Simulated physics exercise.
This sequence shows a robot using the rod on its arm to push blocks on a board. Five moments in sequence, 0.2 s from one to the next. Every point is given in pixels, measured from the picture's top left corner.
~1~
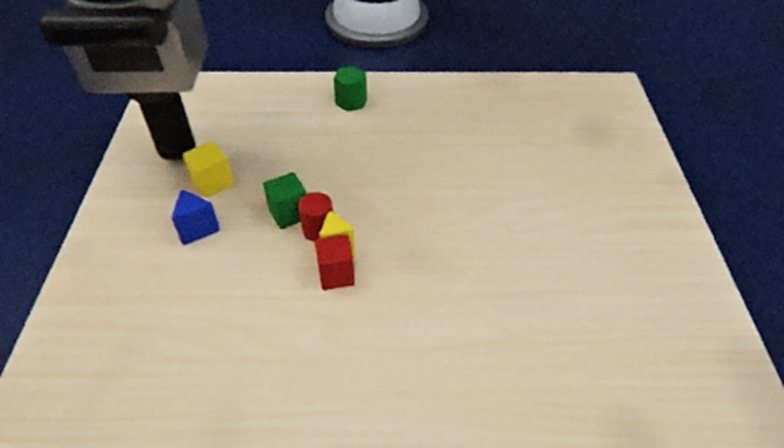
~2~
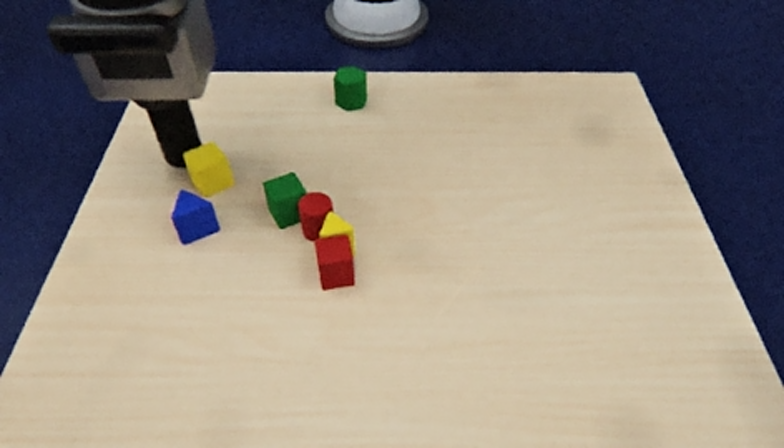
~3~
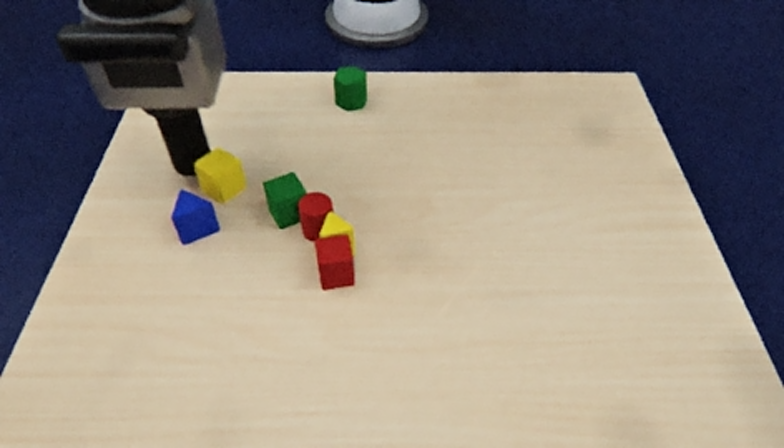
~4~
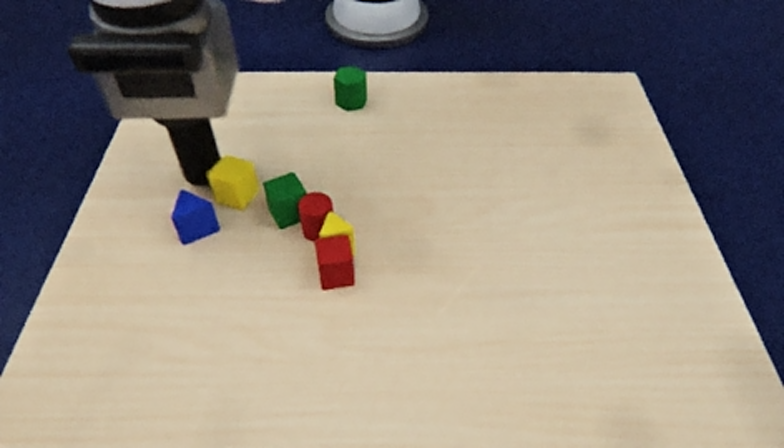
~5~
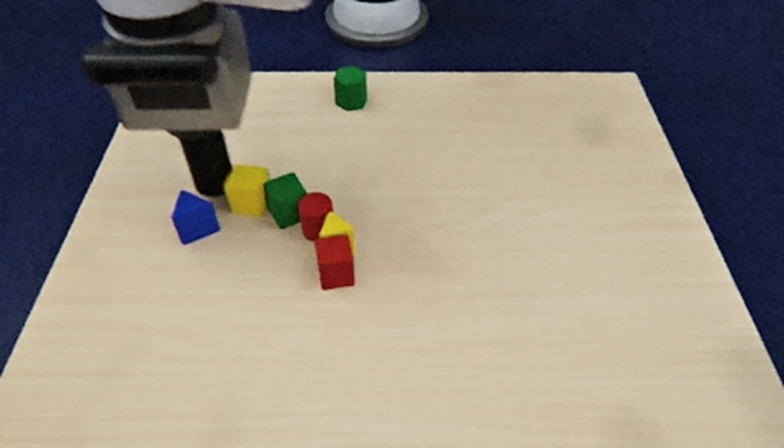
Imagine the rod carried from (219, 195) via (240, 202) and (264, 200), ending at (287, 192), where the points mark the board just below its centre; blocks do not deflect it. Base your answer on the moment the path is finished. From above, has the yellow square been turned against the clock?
I expect not.
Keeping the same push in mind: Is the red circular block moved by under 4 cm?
No - that is not the case.
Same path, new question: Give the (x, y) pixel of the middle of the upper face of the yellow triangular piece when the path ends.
It should be at (361, 228) by then.
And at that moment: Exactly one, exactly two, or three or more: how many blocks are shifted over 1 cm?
It moves three or more blocks.
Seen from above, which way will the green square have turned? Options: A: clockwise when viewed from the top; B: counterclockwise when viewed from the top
B
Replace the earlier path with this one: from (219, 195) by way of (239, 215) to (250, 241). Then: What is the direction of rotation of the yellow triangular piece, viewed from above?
Overhead view: Clockwise.
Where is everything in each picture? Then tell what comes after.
In the first frame, tip of the rod at (177, 150), middles of tops, yellow square at (205, 155), green square at (284, 186), red circular block at (315, 203), yellow triangular piece at (335, 224).
In the second frame, rod at (185, 157), nothing pushed.
In the third frame, rod at (194, 165), yellow square at (217, 161).
In the fourth frame, rod at (204, 174), yellow square at (230, 168).
In the fifth frame, rod at (216, 184), yellow square at (246, 176), green square at (284, 186), red circular block at (315, 203), yellow triangular piece at (335, 224).
On the path given first. Halfway along, rod at (251, 192); yellow square at (279, 187), turned 20° clockwise; green square at (316, 191), turned 35° anticlockwise; red circular block at (346, 203); yellow triangular piece at (349, 226), turned 45° clockwise.
At the end, rod at (285, 182); yellow square at (312, 181), turned 35° clockwise; green square at (345, 191), turned 20° anticlockwise; red circular block at (371, 207); yellow triangular piece at (361, 228), turned 90° clockwise.
